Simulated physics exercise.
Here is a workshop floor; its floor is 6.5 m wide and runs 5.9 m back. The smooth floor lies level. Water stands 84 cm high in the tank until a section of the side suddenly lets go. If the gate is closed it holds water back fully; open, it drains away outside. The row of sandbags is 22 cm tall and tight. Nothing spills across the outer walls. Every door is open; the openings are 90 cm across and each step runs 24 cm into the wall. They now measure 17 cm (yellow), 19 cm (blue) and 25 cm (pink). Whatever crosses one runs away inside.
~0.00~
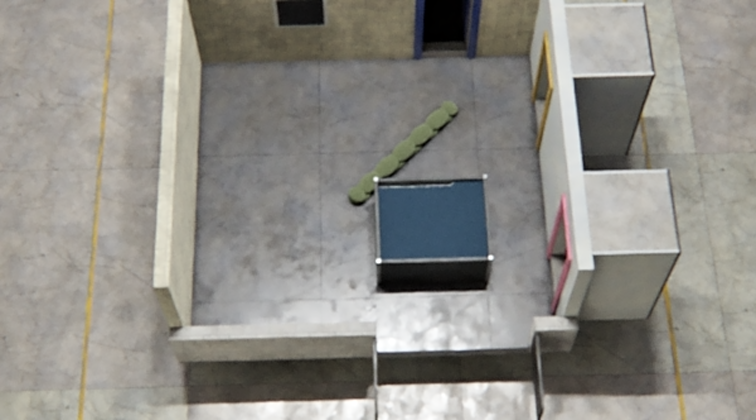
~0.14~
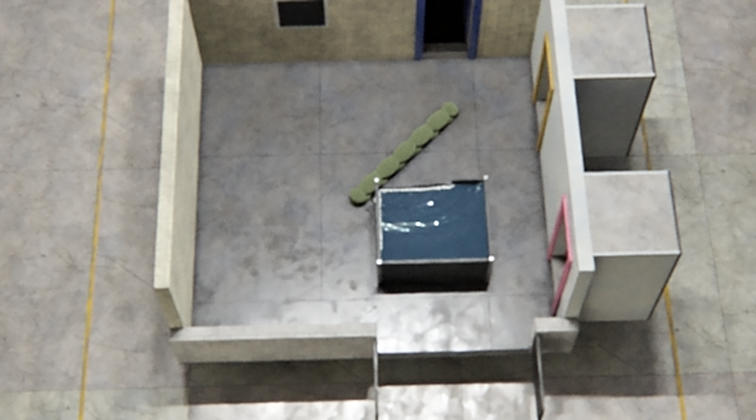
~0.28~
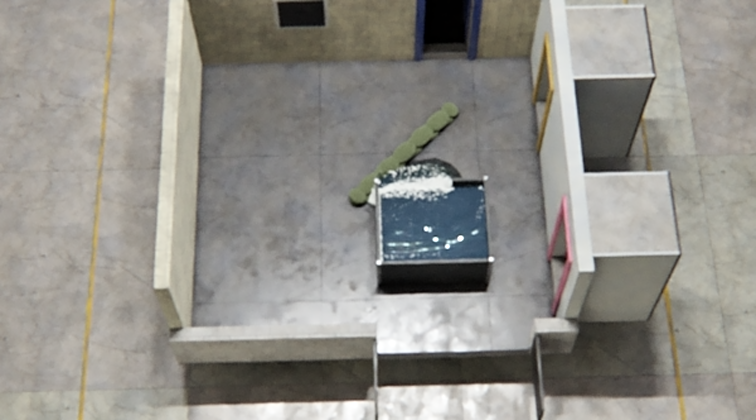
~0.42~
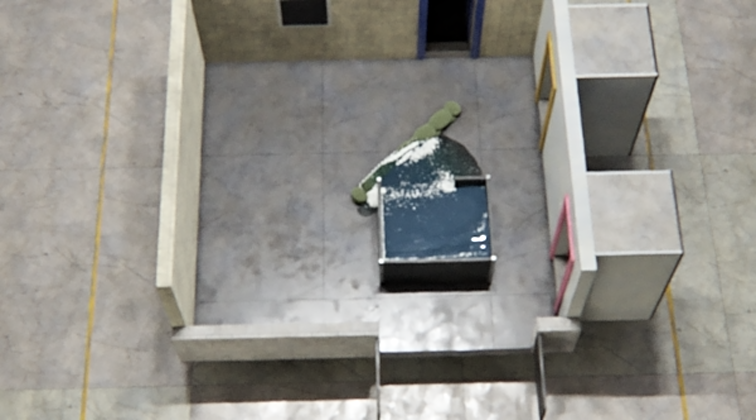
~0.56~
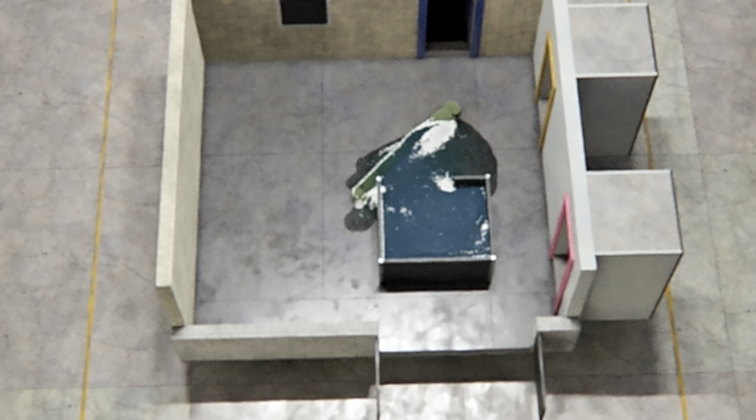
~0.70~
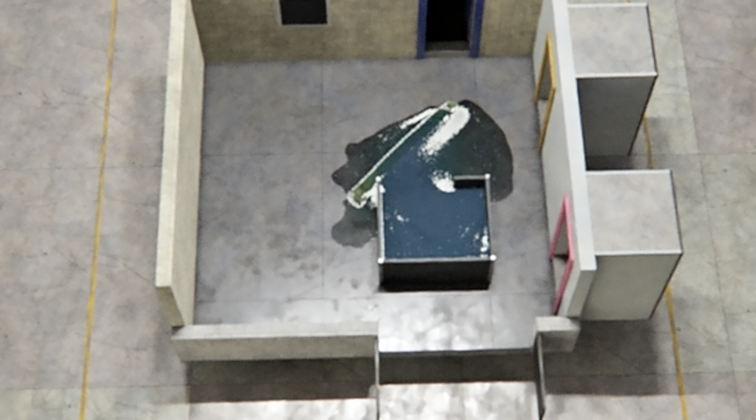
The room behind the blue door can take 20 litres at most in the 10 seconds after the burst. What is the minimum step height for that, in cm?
Close to 16 cm is just enough.
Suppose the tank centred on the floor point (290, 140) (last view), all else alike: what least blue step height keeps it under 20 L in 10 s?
Some 9.0 cm.
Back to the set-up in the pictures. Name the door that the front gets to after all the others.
Last comes the pink one.
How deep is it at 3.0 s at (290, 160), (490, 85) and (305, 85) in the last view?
About 1, 21 and 8 cm.
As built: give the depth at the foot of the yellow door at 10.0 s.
Roughly 7.5 cm deep.
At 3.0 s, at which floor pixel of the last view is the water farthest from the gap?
Near (204, 68).
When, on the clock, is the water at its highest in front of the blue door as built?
Around 2.8 s.
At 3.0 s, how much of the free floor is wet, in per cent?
About 55 per cent.
After 1.4 s water covers 35 % of the floor, deepest (49 cm) near (391, 185); 15 cm at the blue door, 0 litres in over its 19 cm step.
After 3.0 s water covers 55 % of the floor, deepest (30 cm) near (538, 115); 21 cm at the blue door, 5 litres in over its 19 cm step.
After 10.0 s water covers 95 % of the floor, deepest (12 cm) near (193, 343); 7 cm at the blue door, 7 litres in over its 19 cm step.
At the blue door as built, the water arrived by 1.1 s and peaked near 22 cm at 2.8 s.
With a step of 13.5 cm, 39 litres would have come in within the 10 s; with 18 cm, 10 litres. So under 20 litres takes about 16 cm.
